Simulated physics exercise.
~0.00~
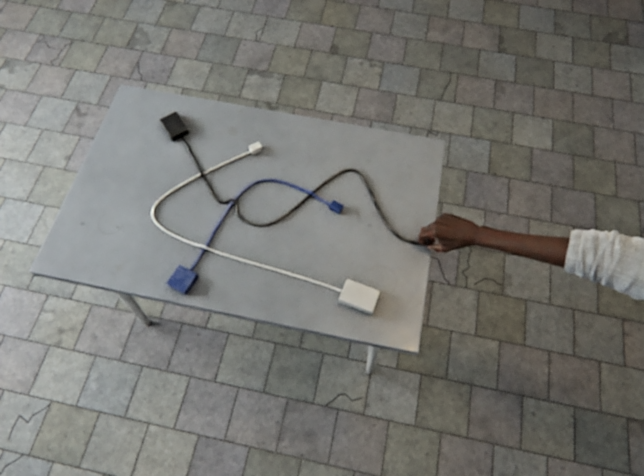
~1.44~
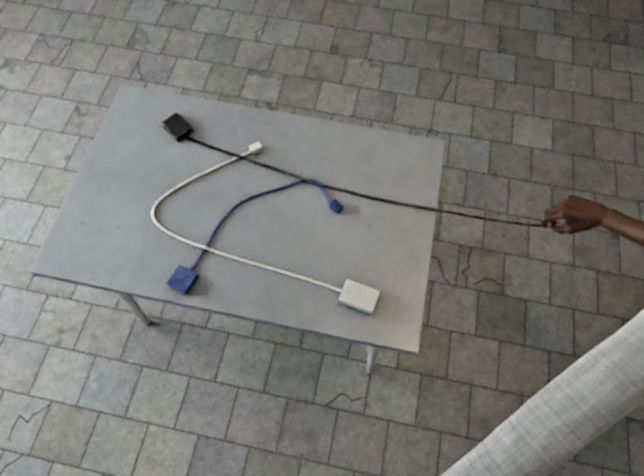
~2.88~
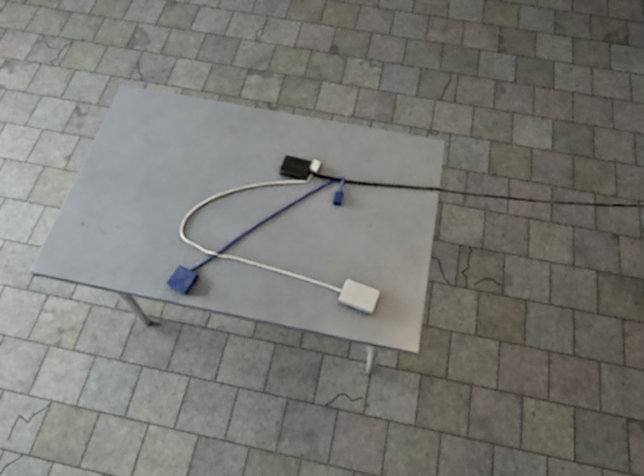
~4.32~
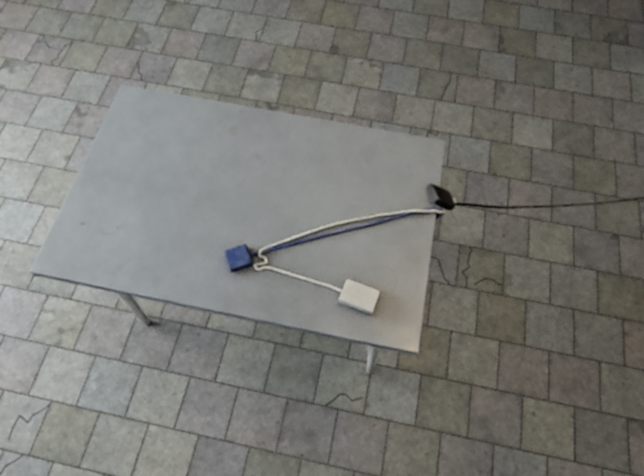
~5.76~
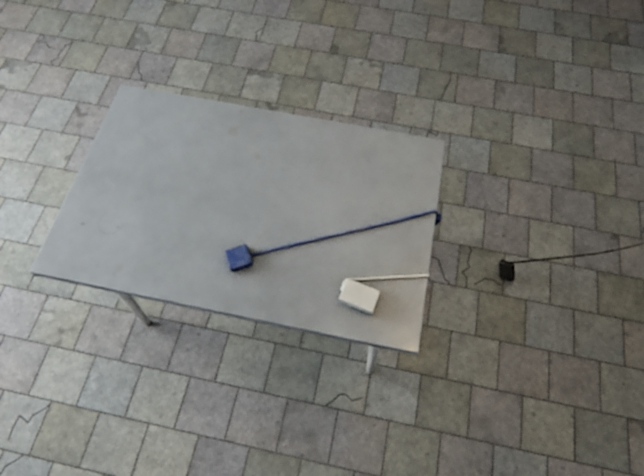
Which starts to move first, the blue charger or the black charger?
The black charger starts to move first, sliding to the right while the blue charger is still in its place.
